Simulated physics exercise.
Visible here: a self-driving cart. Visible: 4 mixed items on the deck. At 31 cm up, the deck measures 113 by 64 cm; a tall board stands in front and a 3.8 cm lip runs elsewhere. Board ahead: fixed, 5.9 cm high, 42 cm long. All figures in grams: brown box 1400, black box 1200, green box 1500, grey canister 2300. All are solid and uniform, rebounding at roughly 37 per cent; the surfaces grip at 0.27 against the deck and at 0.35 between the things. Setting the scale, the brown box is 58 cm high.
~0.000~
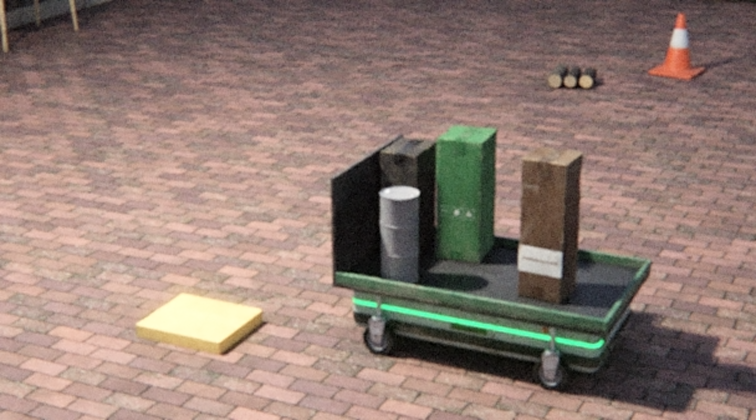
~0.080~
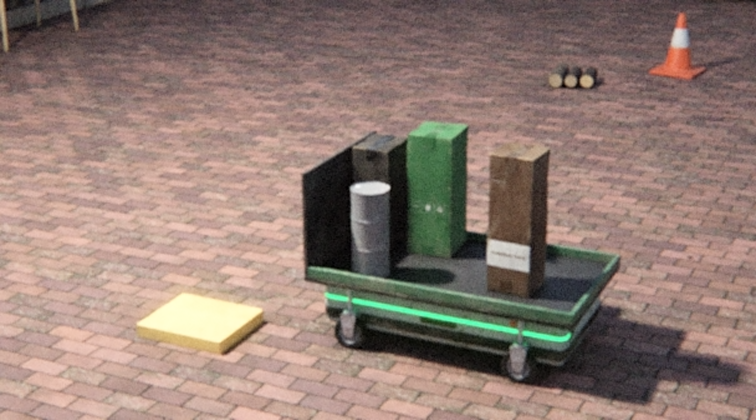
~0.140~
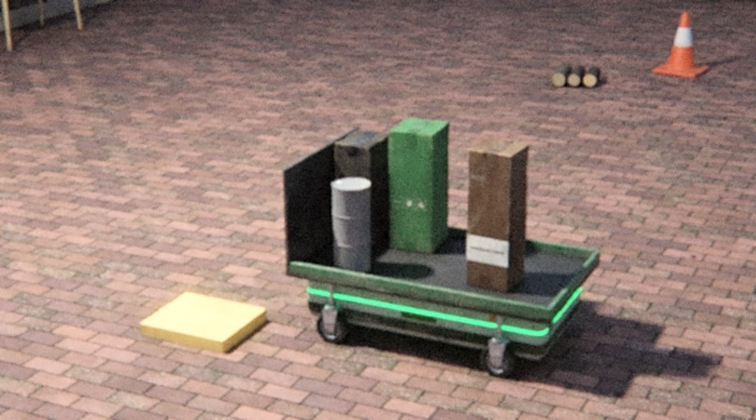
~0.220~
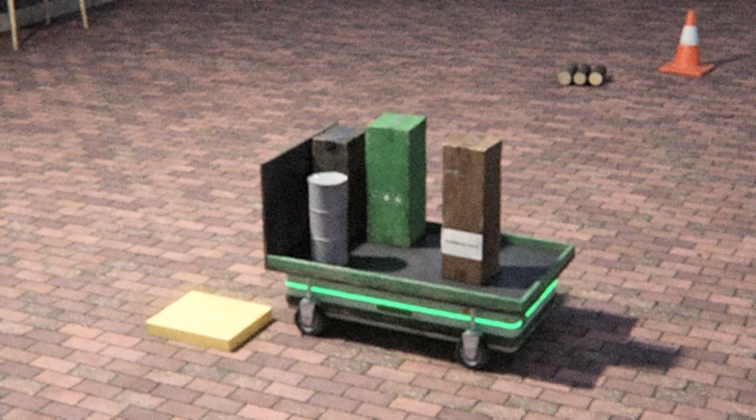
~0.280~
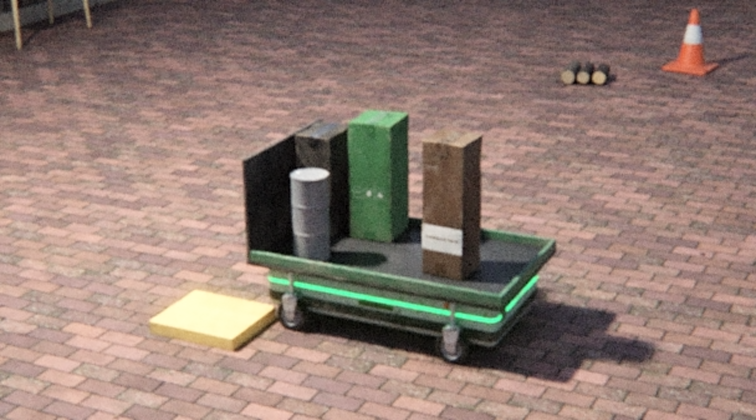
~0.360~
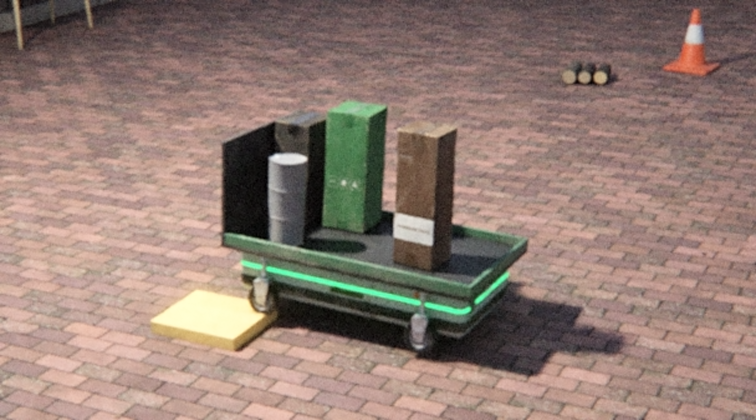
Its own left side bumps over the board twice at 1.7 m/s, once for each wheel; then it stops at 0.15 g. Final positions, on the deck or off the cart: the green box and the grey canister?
The green box is lost overboard; the grey canister is not lost.
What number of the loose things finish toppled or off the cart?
4.
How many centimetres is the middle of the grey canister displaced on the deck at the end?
Around 48 centimetres.
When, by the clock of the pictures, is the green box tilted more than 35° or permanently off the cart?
That first happens close to 0.7 seconds.
By 0.76 s, cart 129 cm along; grey canister tilted 52° near (200, 182); green box tilted 36° near (253, 142); black box tilted 44°.
By 1.16 s, cart 197 cm along; black box and green box now off the cart; grey canister on its side near (118, 191); brown box tilted 19°.
By 1.66 s, cart 266 cm along; grey canister on its side; brown box on its side.
By 2.76 s, cart 300 cm along, stopped; grey canister on its side; brown box on its side.
When it is over (4.6 s), off the cart, brown box, black box and green box; lying over on the deck, grey canister. End places, in pixels of the last picture, green box near (235, 169).
